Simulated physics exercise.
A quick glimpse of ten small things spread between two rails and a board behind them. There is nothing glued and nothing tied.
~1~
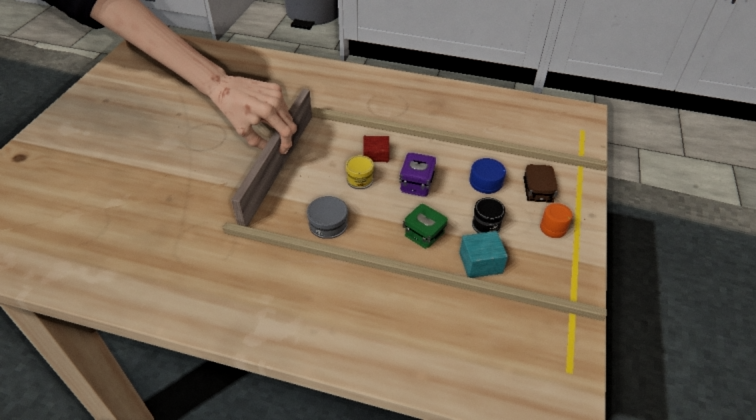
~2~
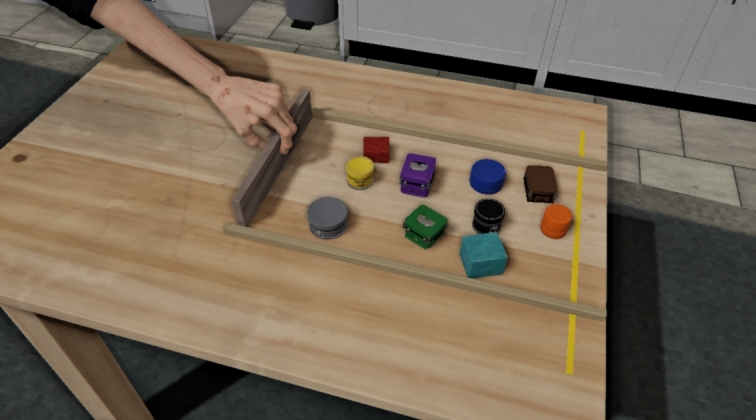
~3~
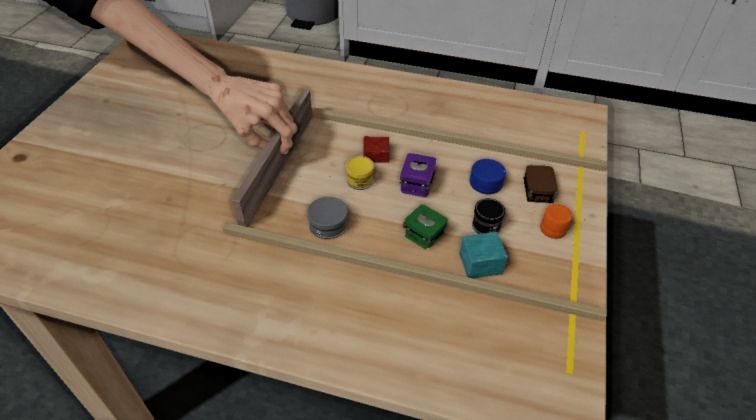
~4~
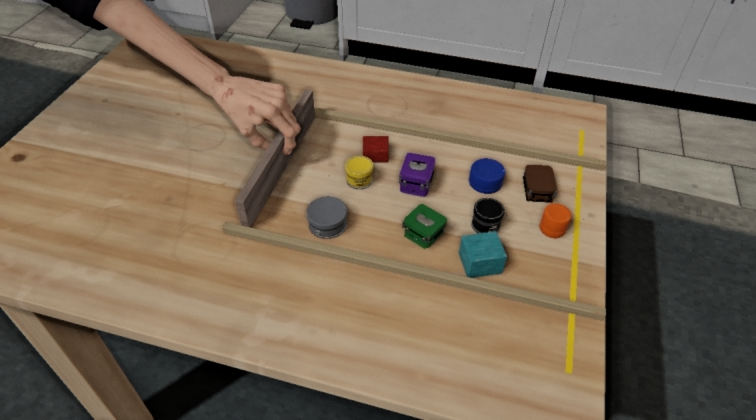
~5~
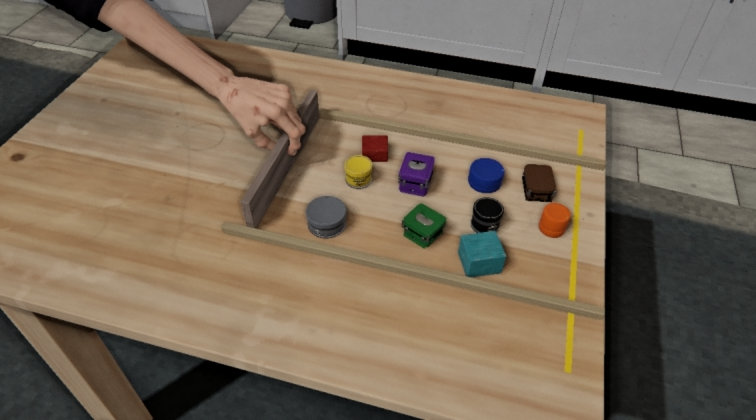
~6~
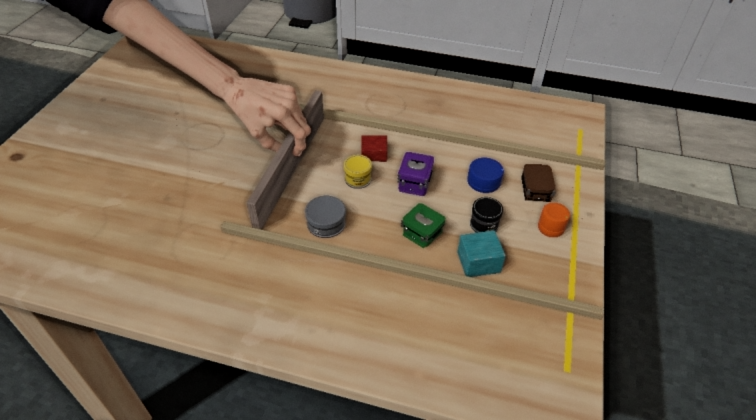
A hand slides a board slightly right toward small colourful objects that stay still between rails.
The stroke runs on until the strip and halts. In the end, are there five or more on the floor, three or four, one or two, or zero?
There are five or more on the floor.
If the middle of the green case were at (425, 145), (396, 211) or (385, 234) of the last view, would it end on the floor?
Try one it is not knocked off; try two it is not knocked off; try three it goes off the edge.
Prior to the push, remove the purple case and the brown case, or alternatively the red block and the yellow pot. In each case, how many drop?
That gives 4 for the first pair taken away and 4 for the second.
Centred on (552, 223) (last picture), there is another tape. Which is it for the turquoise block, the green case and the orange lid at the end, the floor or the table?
The turquoise block is no longer there; as for the green case, it is still there; and the orange lid is no longer there.
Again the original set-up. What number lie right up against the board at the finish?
It is in contact with 4.
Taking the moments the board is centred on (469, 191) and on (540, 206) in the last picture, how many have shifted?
Counting first: 9, next 10.
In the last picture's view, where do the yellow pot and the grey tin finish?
Result: One about (592, 214), other about (596, 283).
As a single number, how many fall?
6.
A little later, none off yet; orange lid at rest near (554, 220); brown case at rest near (538, 183); turquoise block at rest near (481, 254).
Next, none off yet; orange lid at rest near (556, 220); brown case shifted about its own width near (563, 186); turquoise block shifted about its own width near (533, 269).
When it is over, the number that fall off is five or more; down, purple case, blue lid, black pot, turquoise block, brown case and orange lid.
